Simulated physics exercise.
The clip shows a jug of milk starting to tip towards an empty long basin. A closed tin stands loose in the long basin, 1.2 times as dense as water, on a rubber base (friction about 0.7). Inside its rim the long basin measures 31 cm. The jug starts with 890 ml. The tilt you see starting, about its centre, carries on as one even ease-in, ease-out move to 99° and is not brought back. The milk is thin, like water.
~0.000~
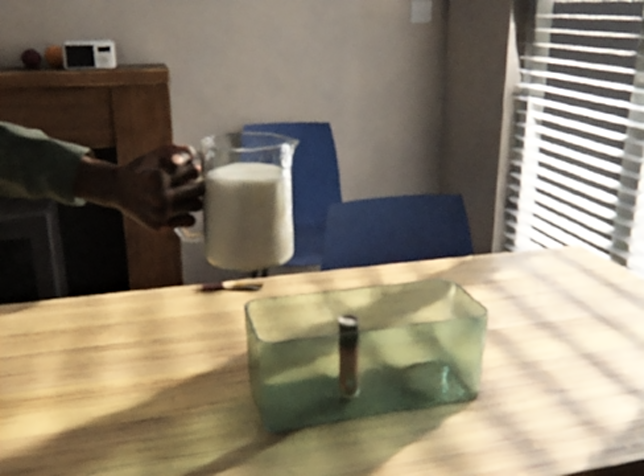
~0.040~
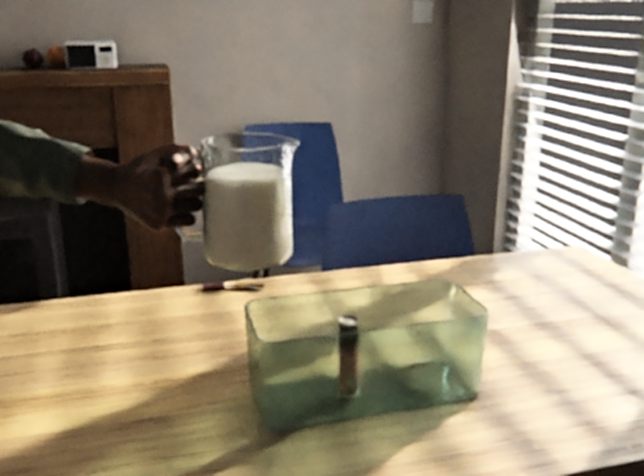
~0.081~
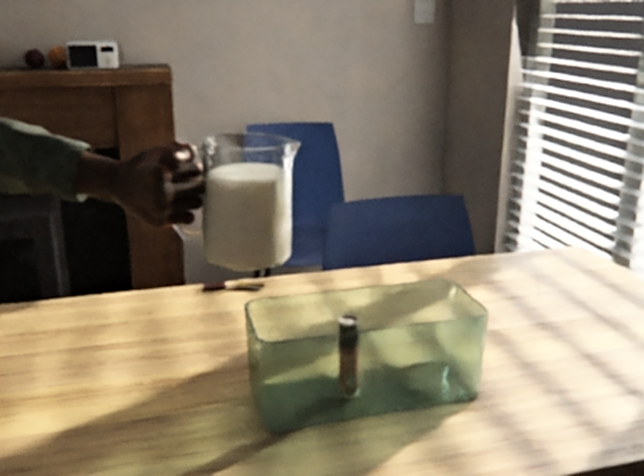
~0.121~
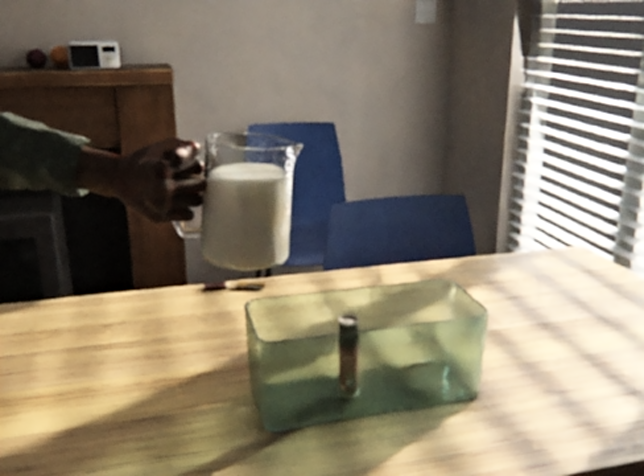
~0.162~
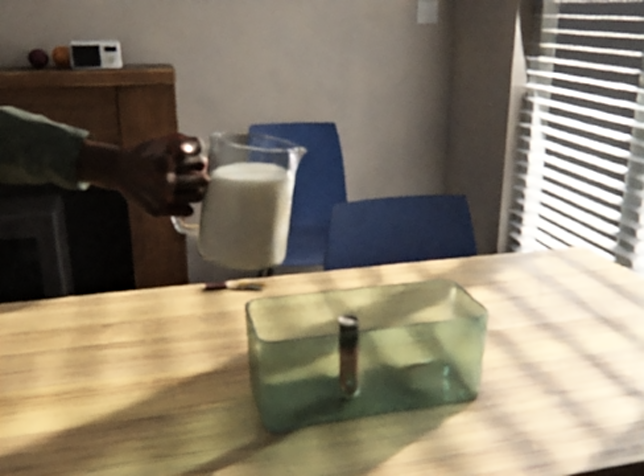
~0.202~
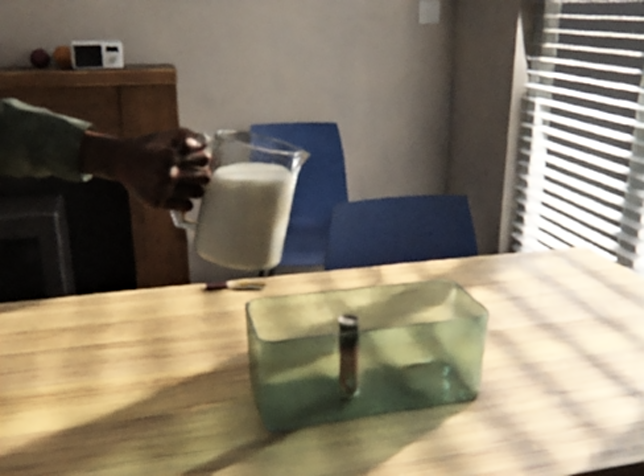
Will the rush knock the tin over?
It keeps standing.
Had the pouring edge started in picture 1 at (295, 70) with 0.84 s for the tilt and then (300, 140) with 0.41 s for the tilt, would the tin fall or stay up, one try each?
First it stays up; then it keeps standing.
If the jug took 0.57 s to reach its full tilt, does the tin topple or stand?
The tin remains upright.
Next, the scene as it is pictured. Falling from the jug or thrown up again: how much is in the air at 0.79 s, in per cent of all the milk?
Near 26 in a hundred.
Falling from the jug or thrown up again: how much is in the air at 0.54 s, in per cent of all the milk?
Some 9 per cent.
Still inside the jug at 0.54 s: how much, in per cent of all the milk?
Near 92 in a hundred.
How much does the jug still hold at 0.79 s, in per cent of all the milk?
About 48 per cent.
By 0.54 s the tilt is 71° and 91 per cent is still to pour; the tin stands where it began.
By 0.79 s the tilt is 98° and 48 per cent is still to pour; the tin stands where it began.
By 1.05 s the tilt is 99° and 14 per cent is still to pour; the tin stands where it began.
By 1.34 s the tilt is 99° and 4 per cent is still to pour; the tin stands where it began.
At rest the tin stands where it began.
